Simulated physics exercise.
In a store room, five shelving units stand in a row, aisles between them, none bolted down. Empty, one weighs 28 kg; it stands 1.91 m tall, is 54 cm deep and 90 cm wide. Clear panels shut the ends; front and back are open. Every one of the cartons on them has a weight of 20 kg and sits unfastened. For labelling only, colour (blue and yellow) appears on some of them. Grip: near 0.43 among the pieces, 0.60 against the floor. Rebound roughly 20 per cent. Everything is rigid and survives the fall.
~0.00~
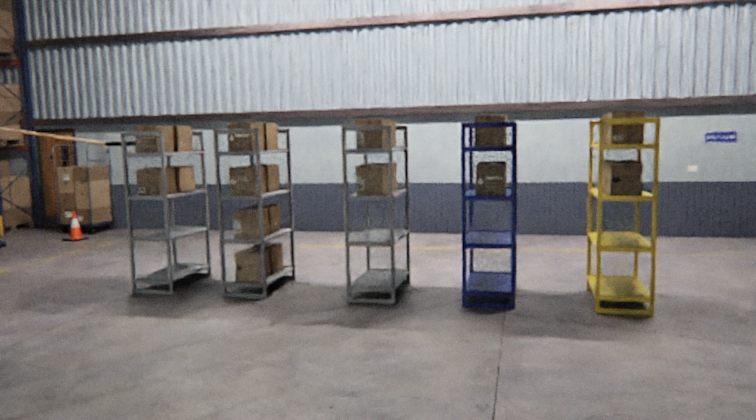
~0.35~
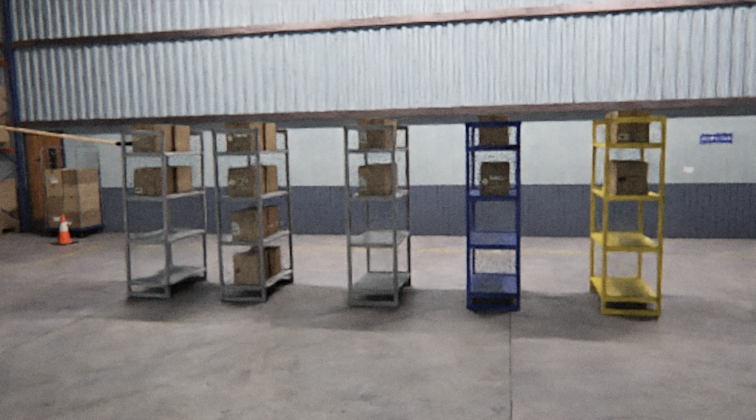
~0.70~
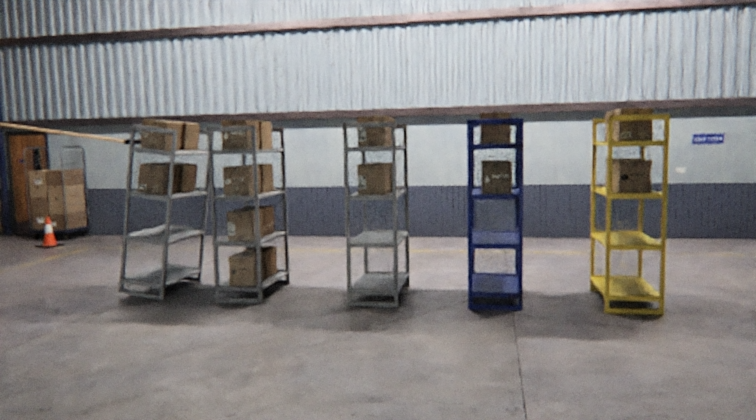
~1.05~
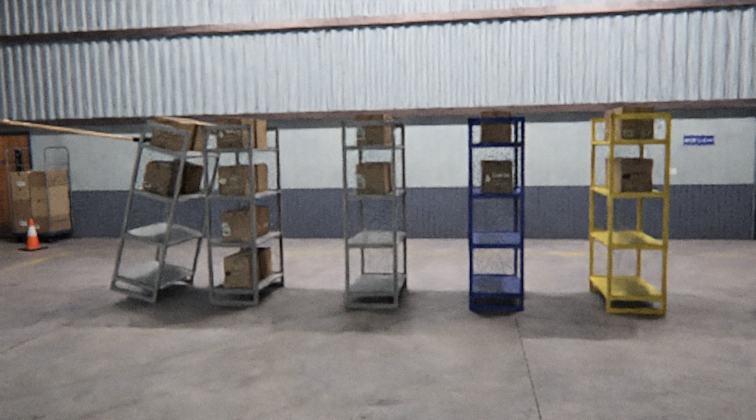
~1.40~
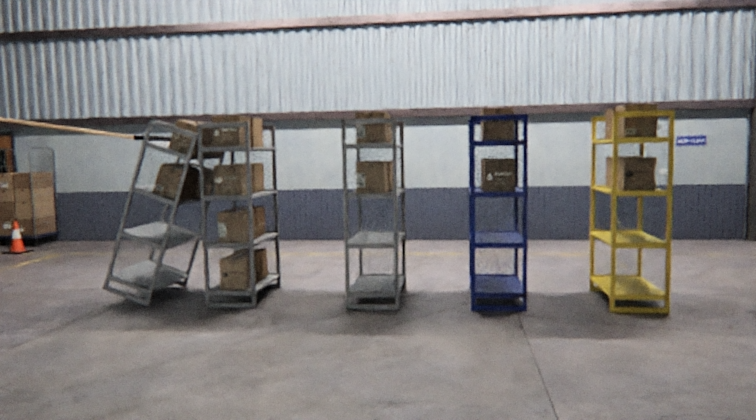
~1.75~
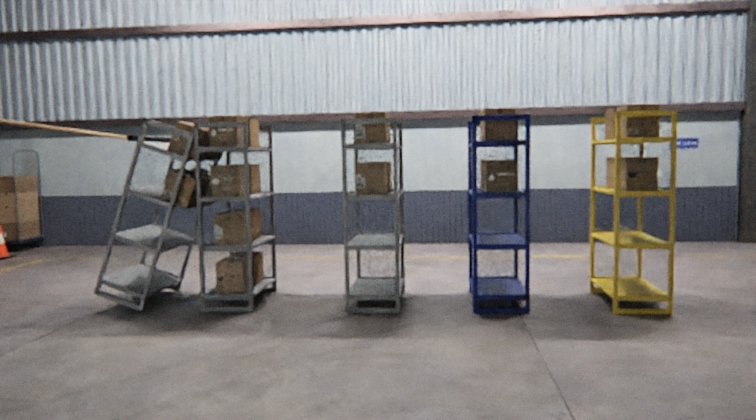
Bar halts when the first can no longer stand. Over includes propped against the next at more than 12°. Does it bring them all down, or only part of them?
Incomplete.
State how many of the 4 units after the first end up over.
The number is 0.
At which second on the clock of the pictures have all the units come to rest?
2.5 s or so.
Around 1.81 s, 0 cartons spilt or dropped; none of the 4 other units over.
Finally (2.5 s), 0 cartons spilt or dropped; none of the 4 other units over; yellow unit unmoved; blue unit unmoved. Four left standing. Seen by the last camera, middles, yellow unit near (629, 210), blue unit near (497, 211).
